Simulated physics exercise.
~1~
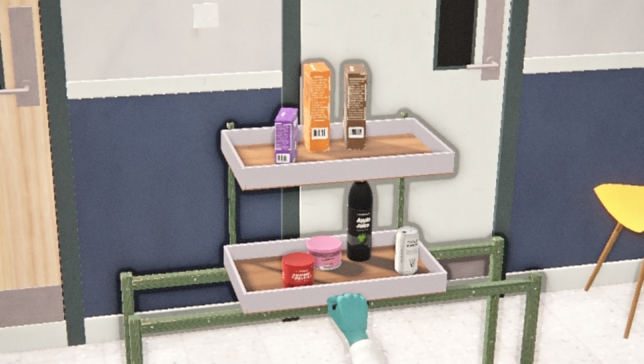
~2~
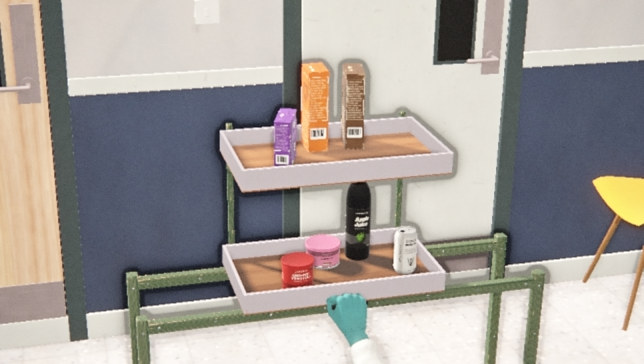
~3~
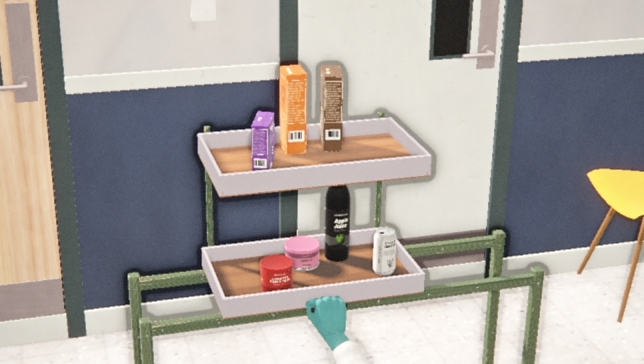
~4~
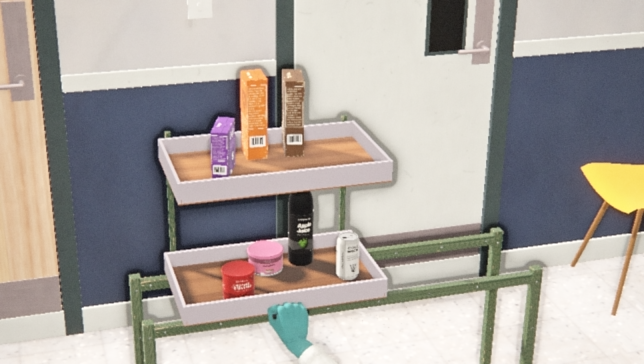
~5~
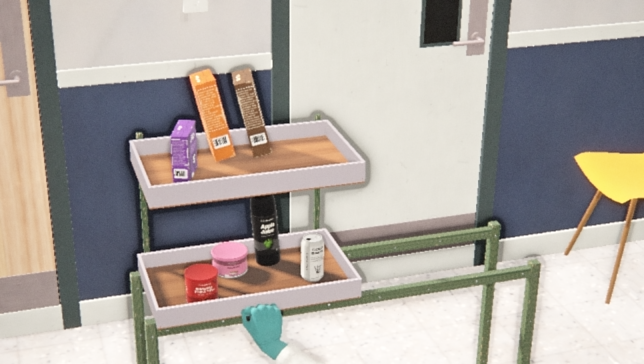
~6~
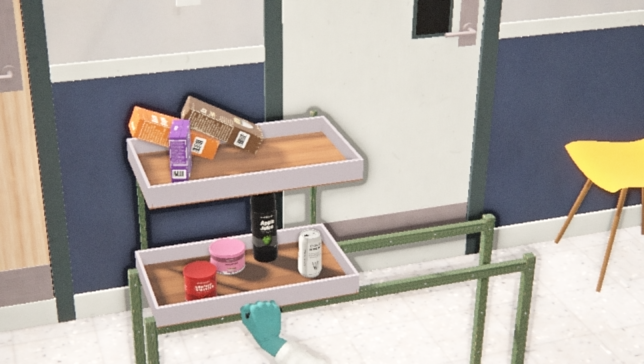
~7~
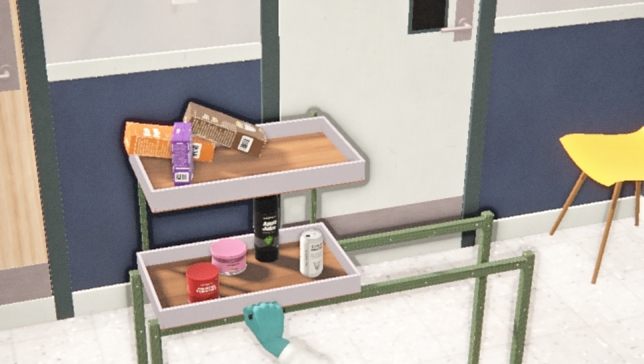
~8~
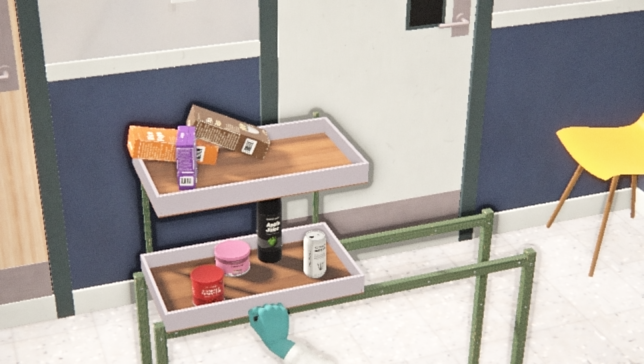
Orange carton and brown packet toppling onto their sides as a two-tier rack tray slides left and stops, other items staying upright.
